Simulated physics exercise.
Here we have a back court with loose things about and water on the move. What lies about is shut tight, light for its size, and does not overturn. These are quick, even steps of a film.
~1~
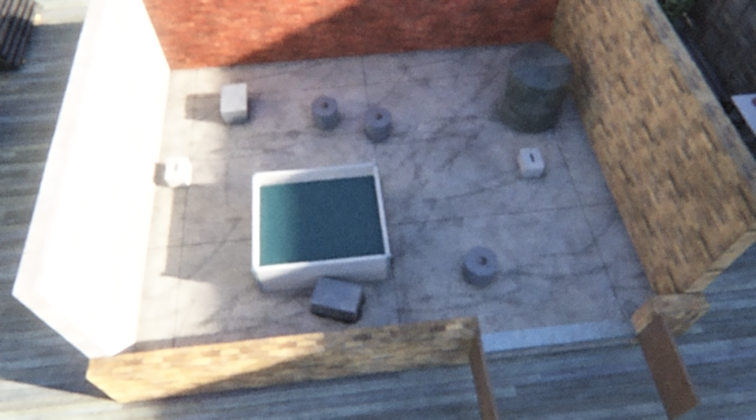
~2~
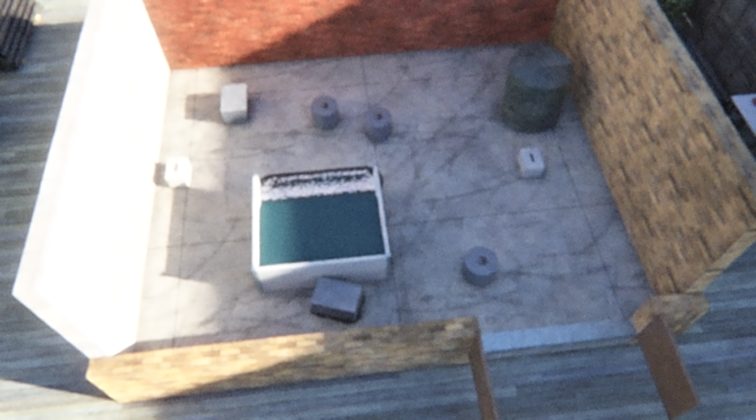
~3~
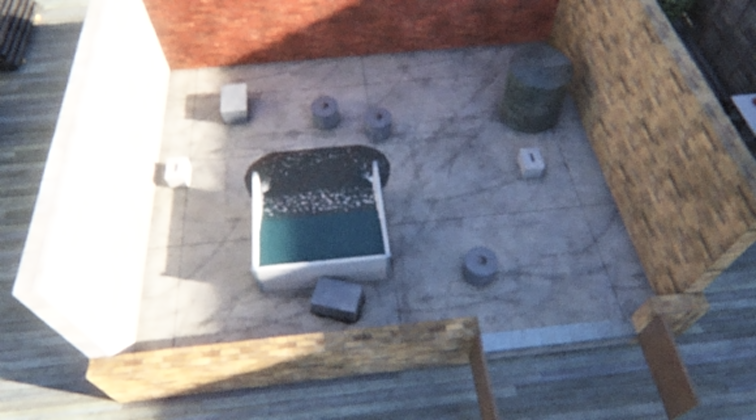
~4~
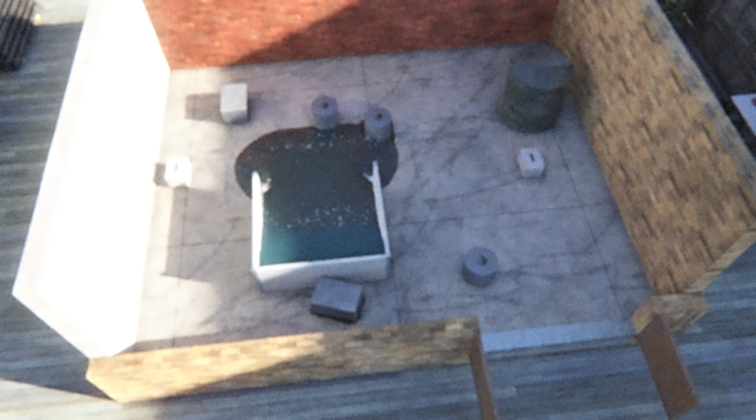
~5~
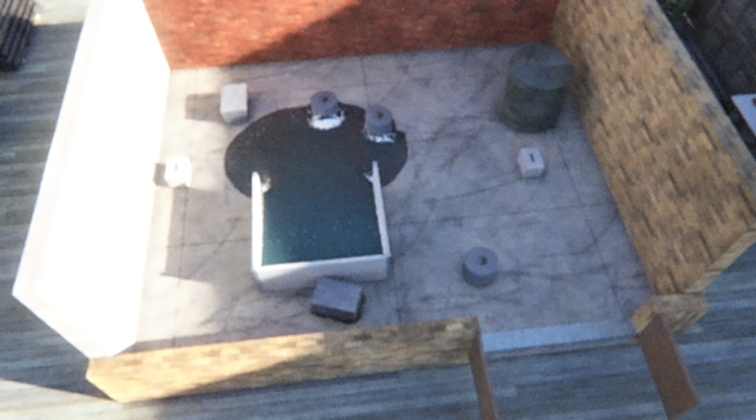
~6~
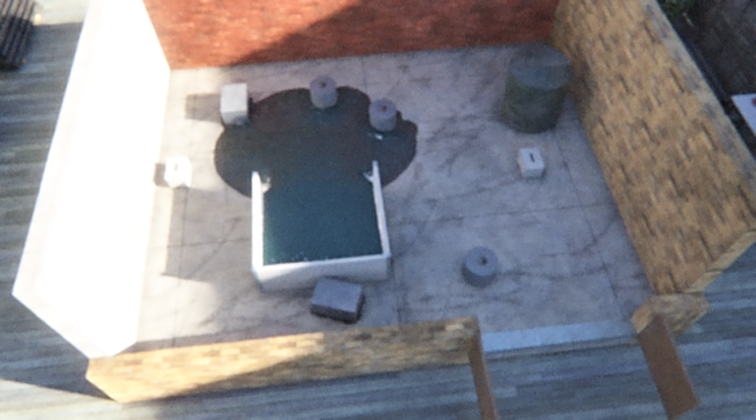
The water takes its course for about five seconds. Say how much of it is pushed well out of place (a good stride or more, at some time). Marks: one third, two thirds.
It is one to two thirds.
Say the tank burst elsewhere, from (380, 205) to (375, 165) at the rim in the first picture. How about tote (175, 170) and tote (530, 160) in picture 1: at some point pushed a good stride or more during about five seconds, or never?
As listed: Under that, shifted that much.
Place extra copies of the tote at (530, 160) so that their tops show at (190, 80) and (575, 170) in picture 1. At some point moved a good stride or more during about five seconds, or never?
One after the other: Swept aside, under that.
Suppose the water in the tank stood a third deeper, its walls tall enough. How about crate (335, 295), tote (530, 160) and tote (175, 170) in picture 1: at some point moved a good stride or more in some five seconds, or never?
As listed: Not that far, never so far, swept aside.
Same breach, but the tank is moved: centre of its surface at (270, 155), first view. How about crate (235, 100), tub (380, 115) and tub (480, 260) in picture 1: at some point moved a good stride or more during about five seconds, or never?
In that order: Swept aside, short of that, less than that.
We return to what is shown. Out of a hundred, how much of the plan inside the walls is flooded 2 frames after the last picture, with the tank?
Near 30 in a hundred.
A moment on, 2 of 7 are well off their spots; 0 afloat.
Next, 3 of 7 are well off their spots; 2 afloat.
Later, 3 of 7 are well off their spots; 3 afloat.
In the end, 3 of 7 are well off their spots, and 3 have been at some point; 2 afloat.
